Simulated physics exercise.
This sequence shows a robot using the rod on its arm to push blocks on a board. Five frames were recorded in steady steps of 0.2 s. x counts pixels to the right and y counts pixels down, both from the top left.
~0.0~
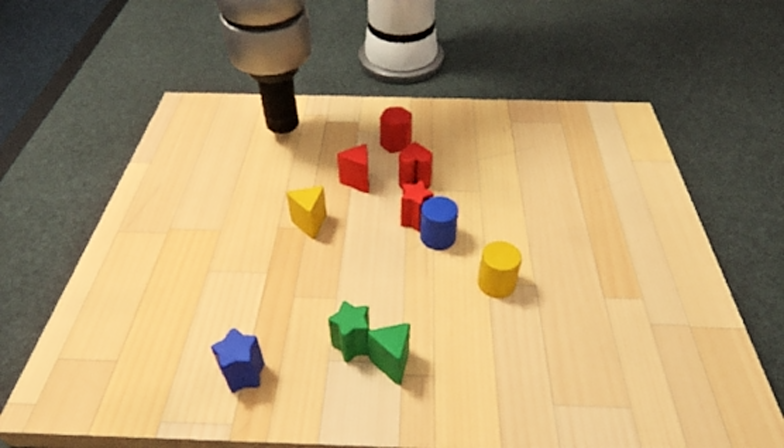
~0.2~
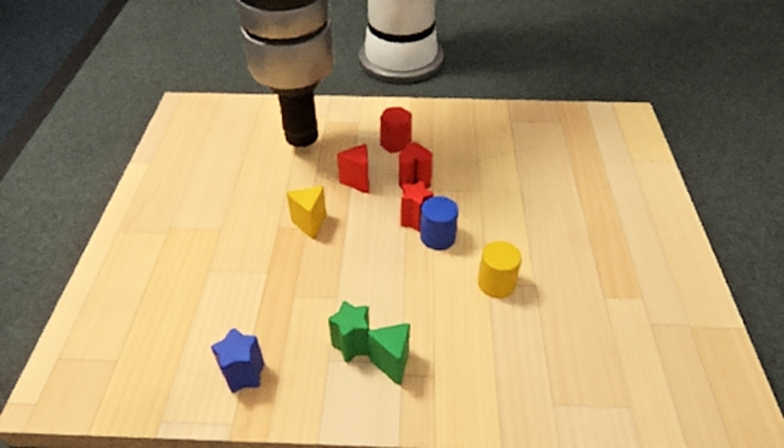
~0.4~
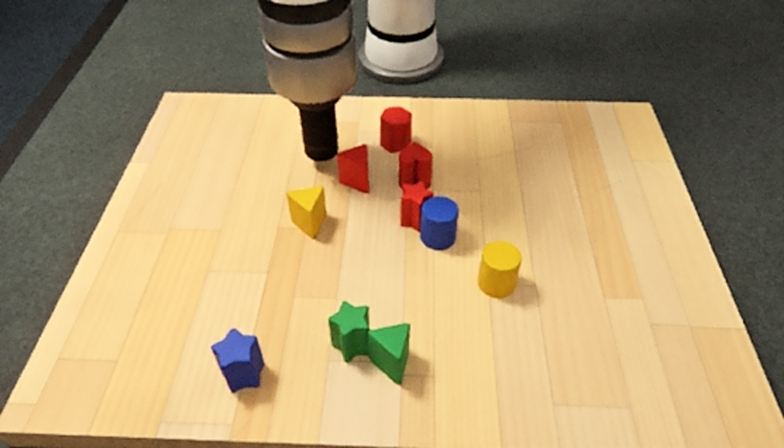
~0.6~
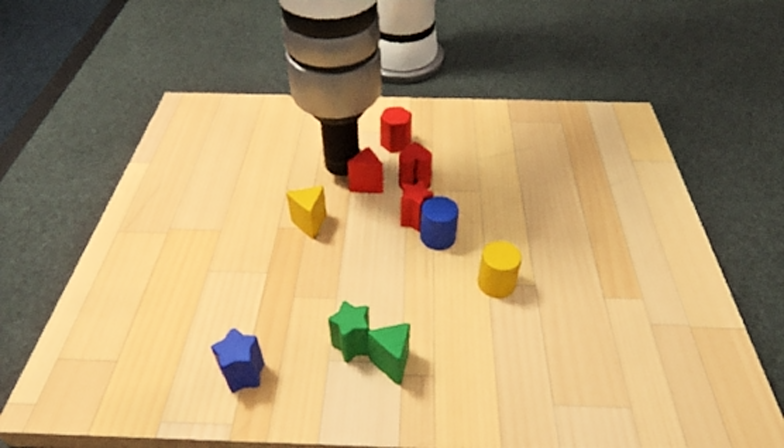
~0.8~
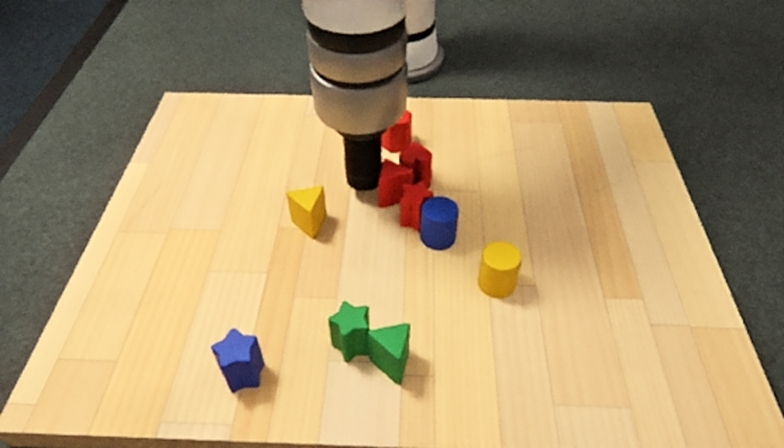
In the video, a robot arm moves its dark rod down and to the right across a wooden board of colored blocks, then pushes the red triangular block rightward, close to the red star-shaped block, while the other blocks stay still.
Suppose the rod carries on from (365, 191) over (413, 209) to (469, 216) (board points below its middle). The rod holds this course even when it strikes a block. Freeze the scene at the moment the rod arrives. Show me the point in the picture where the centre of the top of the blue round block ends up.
It should be at (465, 236) by then.
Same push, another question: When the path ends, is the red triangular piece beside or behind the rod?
No, that is not how it ends up.
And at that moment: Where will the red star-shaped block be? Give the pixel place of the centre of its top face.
My estimate: (472, 212).
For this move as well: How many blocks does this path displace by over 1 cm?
I expect three or more blocks to be moved by more than 1 cm.
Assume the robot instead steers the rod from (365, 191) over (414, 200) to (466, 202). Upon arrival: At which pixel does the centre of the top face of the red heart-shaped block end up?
Just about (438, 150).
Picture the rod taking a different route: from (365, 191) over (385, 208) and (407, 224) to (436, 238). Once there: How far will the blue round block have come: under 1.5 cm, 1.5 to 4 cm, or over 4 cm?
Its displacement is above 4 cm.
The first path, step by step. One third of the way, rod at (397, 192); red triangular piece at (427, 180); red star-shaped block at (421, 199); blue round block at (446, 214).
Two thirds of the way, rod at (433, 203); red triangular piece at (465, 188); red star-shaped block at (449, 210), turned 30° clockwise; blue round block at (462, 233).
At the end, rod at (470, 205); red triangular piece at (504, 192); red heart-shaped block not moved; red star-shaped block at (472, 212), turned 80° clockwise; blue round block at (465, 236).
